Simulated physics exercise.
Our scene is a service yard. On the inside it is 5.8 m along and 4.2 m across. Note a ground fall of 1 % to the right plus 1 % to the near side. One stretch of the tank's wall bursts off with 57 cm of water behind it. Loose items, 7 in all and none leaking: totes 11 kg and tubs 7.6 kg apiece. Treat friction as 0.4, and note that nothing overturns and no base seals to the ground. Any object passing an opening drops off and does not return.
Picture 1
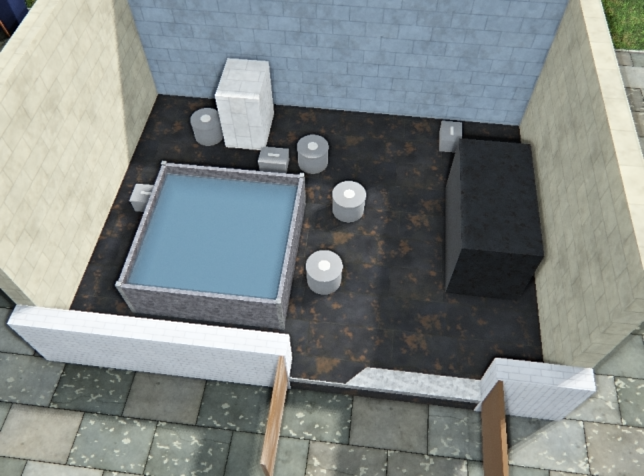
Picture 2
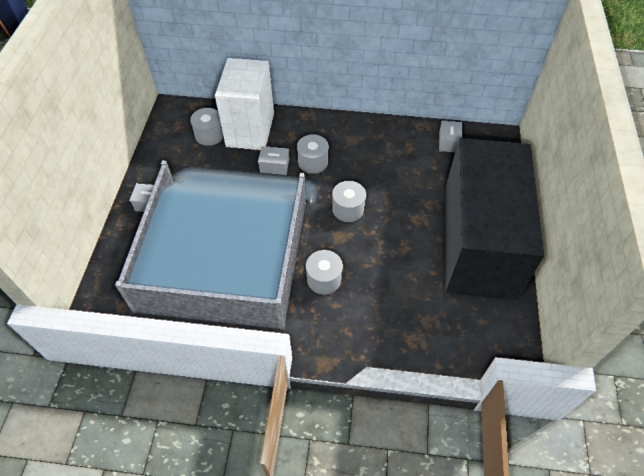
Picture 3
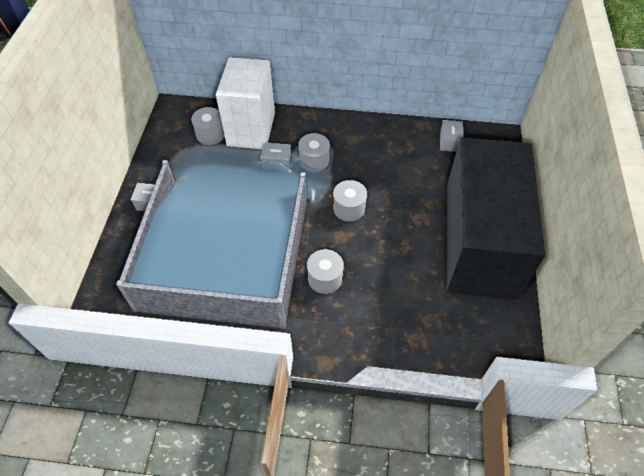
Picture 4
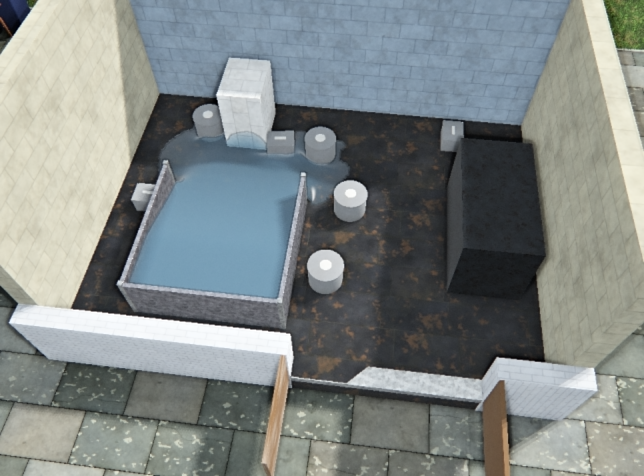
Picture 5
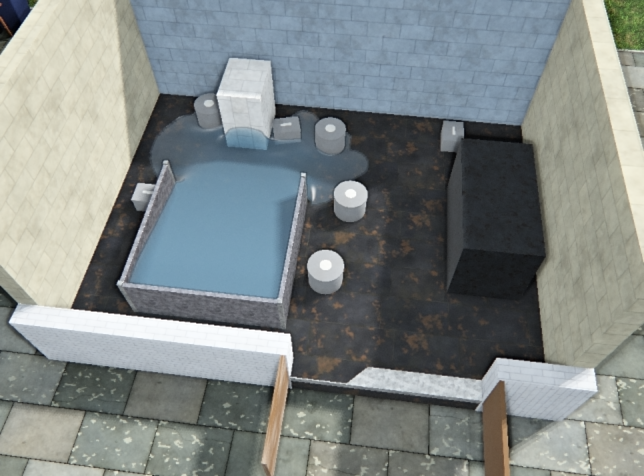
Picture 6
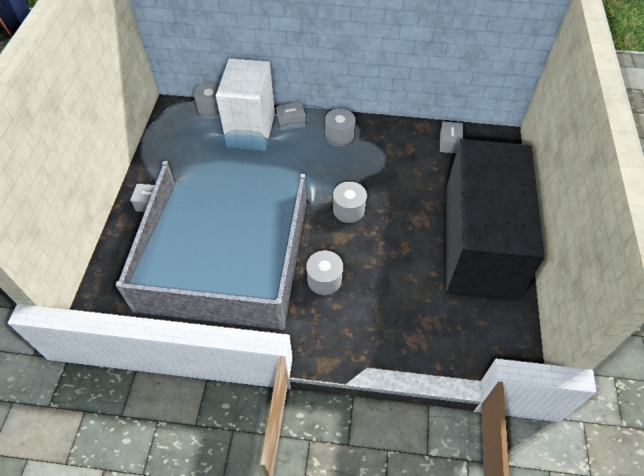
Water poured out of the tank where its far wall gave way and spread across the dark yard floor, pushing a small grey box and two grey tubs a short way toward the back wall.
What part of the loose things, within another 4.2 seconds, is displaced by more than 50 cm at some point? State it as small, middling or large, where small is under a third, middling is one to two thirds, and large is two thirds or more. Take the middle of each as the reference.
Large.
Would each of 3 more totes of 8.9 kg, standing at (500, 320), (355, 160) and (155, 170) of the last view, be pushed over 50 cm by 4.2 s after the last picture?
Result, in sequence: Below the mark / above the mark / above the mark.
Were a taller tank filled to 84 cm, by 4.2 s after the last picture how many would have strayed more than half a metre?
That would give 6.
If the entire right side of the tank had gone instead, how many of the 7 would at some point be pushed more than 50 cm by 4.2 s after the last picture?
Count: 3.
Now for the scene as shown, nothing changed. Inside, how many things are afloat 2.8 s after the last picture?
Of them, 4.
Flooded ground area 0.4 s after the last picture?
About 10.0 m2.
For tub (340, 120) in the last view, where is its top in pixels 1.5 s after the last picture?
(467, 139) or thereabouts.
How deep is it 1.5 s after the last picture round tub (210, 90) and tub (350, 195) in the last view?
Roughly 29 and 0 cm.
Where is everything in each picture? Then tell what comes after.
A tote at (273, 155), on the bottom; a tub at (313, 146) rests on the ground; 3.3 m2 under water; 0 of 7 have shifted, in the first frame.
A tote at (273, 155), on the bottom; a tub at (313, 146), on the bottom; 4.2 m2 under water; 0 of 7 have shifted, in the second frame.
A tote at (275, 151), on the bottom, 7 cm from its start; a tub at (314, 145), on the bottom; water covers 5.2 m2; 1 of 7 have shifted, in the third frame.
A tote at (280, 138) rests on the ground, 31 cm from its start; a tub at (320, 138), on the bottom, 16 cm from its start; water covers 5.9 m2; 3 of 7 have shifted, in the fourth frame.
A tote at (286, 125) rests on the ground, 60 cm from its start; a tub at (330, 128), on the bottom, 41 cm from its start; 7.0 m2 under water; 3 of 7 have shifted, in the fifth frame.
A tote at (290, 110) rests on the ground, 94 cm from its start; a tub at (340, 119), on the bottom, 68 cm from its start; water covers 8.3 m2; 3 of 7 have shifted, in the sixth frame.
Then, 0.4 s after the last picture 3 of 7 are over 50 cm from their spots; 1 afloat.
Then, 1.5 s after the last picture 4 of 7 are over 50 cm from their spots; 3 afloat.
Then, 2.8 s after the last picture 3 of 7 are over 50 cm from their spots; 4 afloat.
Then, 4.2 s after the last picture 6 of 7 are over 50 cm from their spots, and 6 have been at some point; 4 afloat.
